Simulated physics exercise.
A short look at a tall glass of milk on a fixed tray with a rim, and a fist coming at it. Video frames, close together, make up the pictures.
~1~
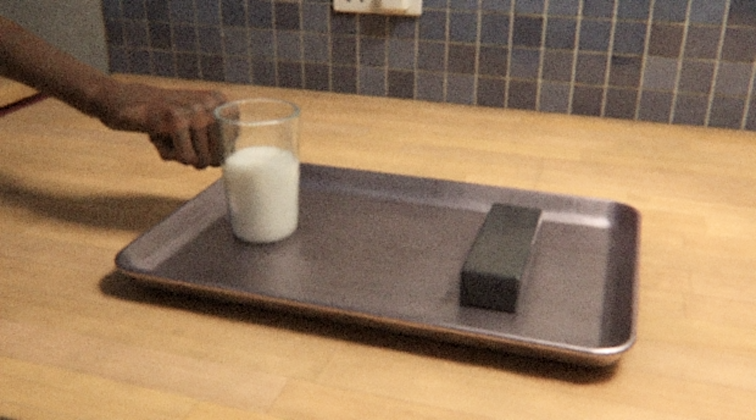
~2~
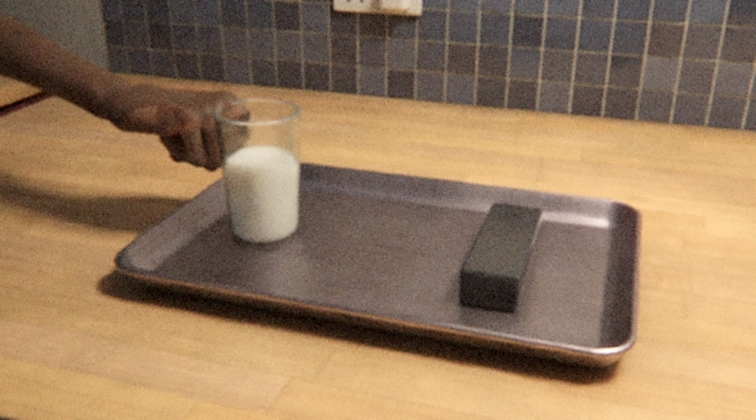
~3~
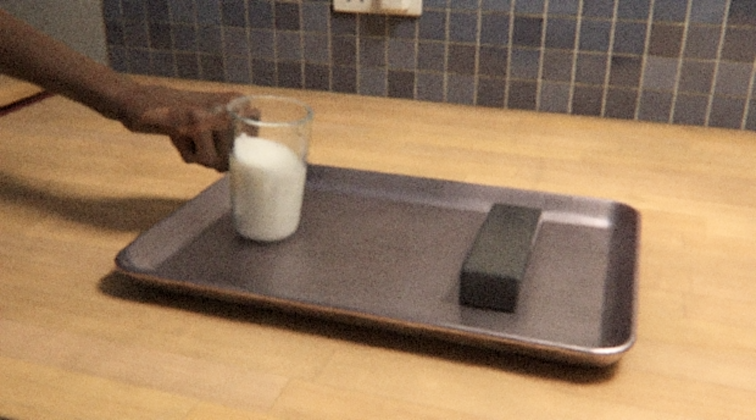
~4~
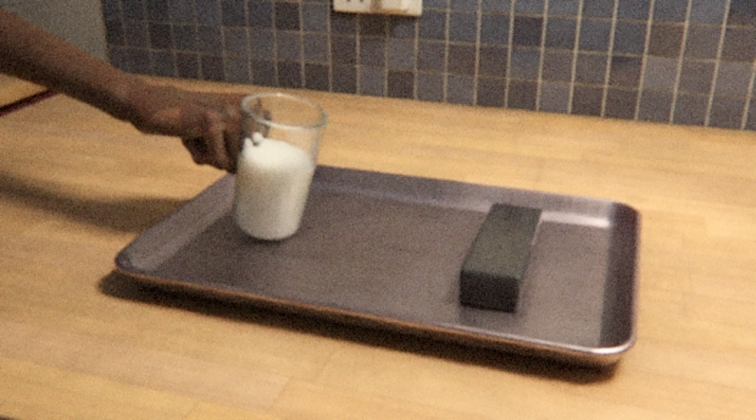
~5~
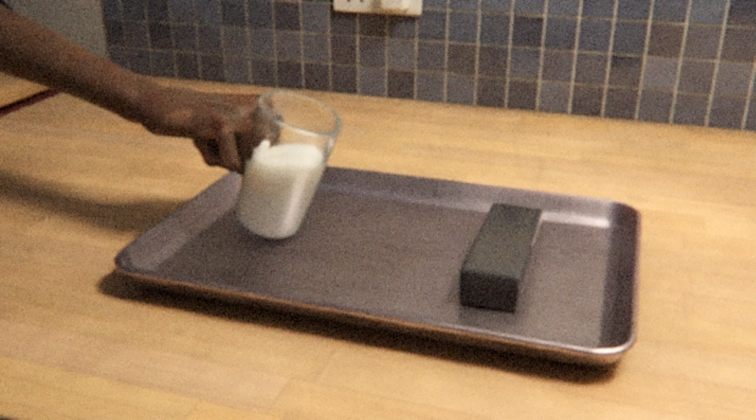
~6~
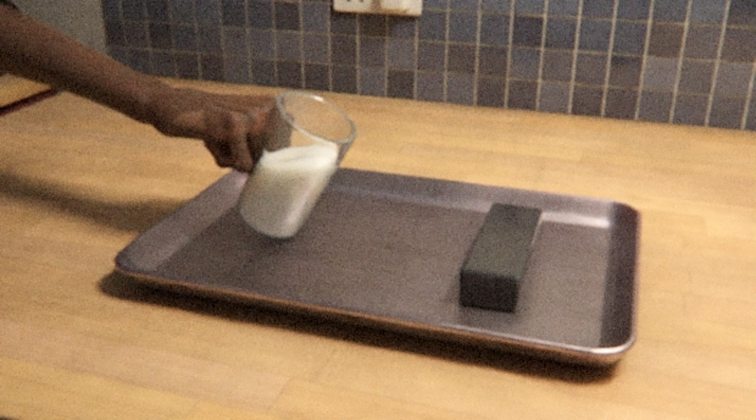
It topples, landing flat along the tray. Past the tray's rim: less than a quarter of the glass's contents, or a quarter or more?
Less than a quarter.
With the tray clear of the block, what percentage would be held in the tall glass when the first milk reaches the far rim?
Around 55 percent.
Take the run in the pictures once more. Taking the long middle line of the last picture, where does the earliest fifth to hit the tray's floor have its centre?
I'd mark it somewhere roughly at pixel (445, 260).
A moment on, the tall glass is falling and 100 per cent is in the glass, 0 on the tray and 0 above or beyond its rim.
Next, the tall glass lies on its side and 90 per cent is in the glass, 6 on the tray and 4 above or beyond its rim.
Then the tall glass lies on its side and 47 per cent is in the glass, 42 on the tray and 11 above or beyond its rim.
Later the tall glass lies on its side and 23 per cent is in the glass, 68 on the tray and 9 above or beyond its rim.
At rest 91 per cent is held by tray and glass, 9 is off the tray.
